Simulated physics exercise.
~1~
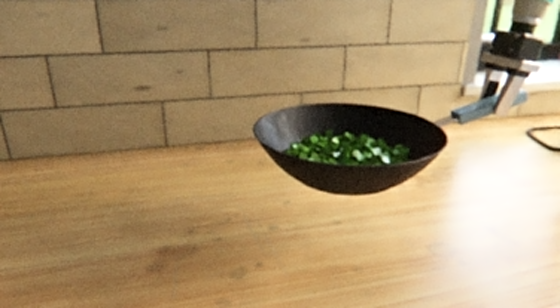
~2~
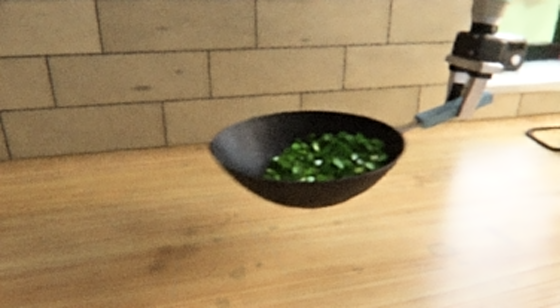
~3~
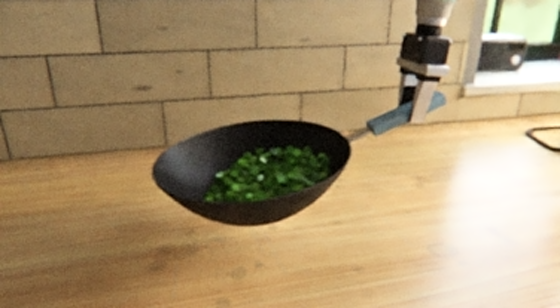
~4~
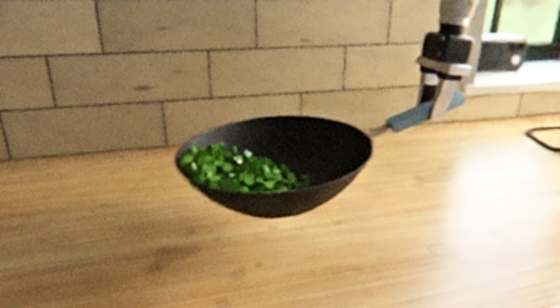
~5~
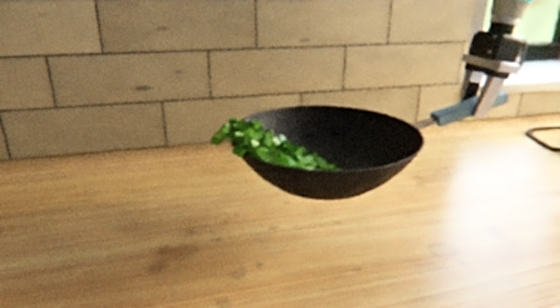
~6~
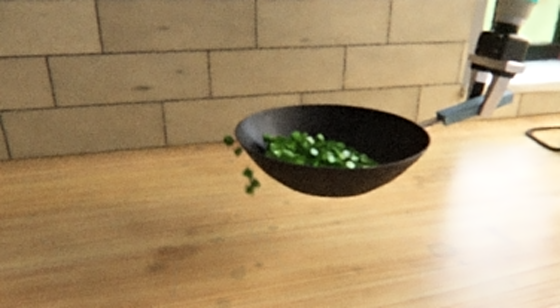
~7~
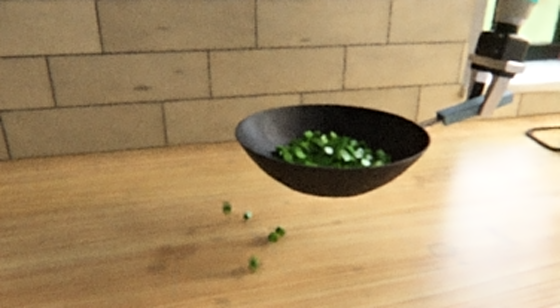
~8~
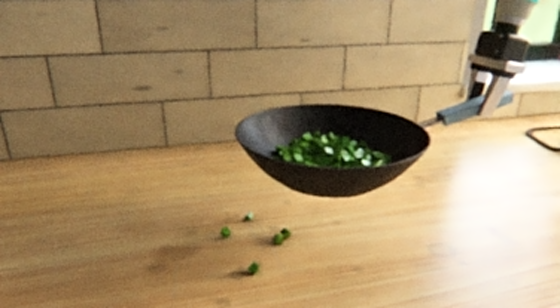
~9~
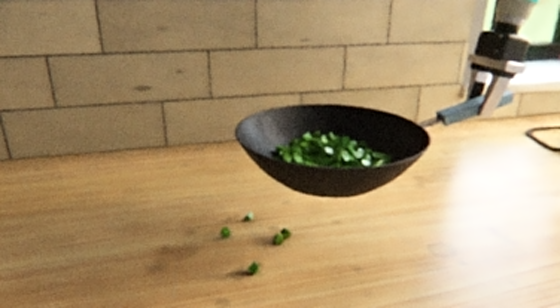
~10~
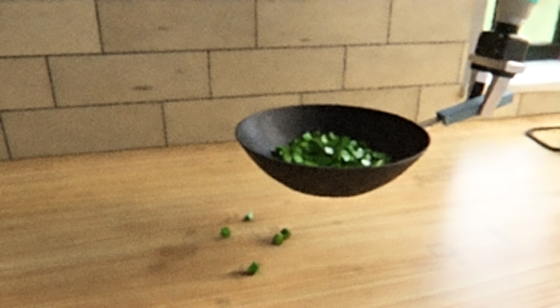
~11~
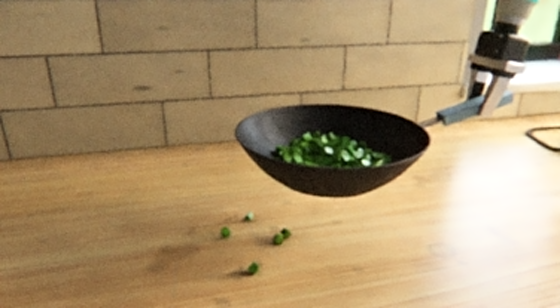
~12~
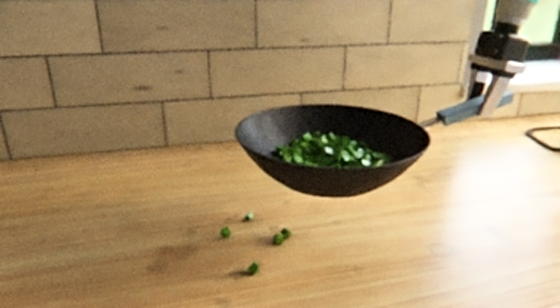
A robot arm at the upper right grips the handle of a dark wok, holding it above a light wooden counter before a beige brick wall, seen from the front by a still camera. Chopped green vegetable pieces lie heaped in the wok. The arm draws the wok to the left, then swings it back to the right, and the greens slide up against the left side. Some spill over the left rim and drop, while the rest settle back inside. The wok stops, still holding most pieces, with a few scattered on the counter below.
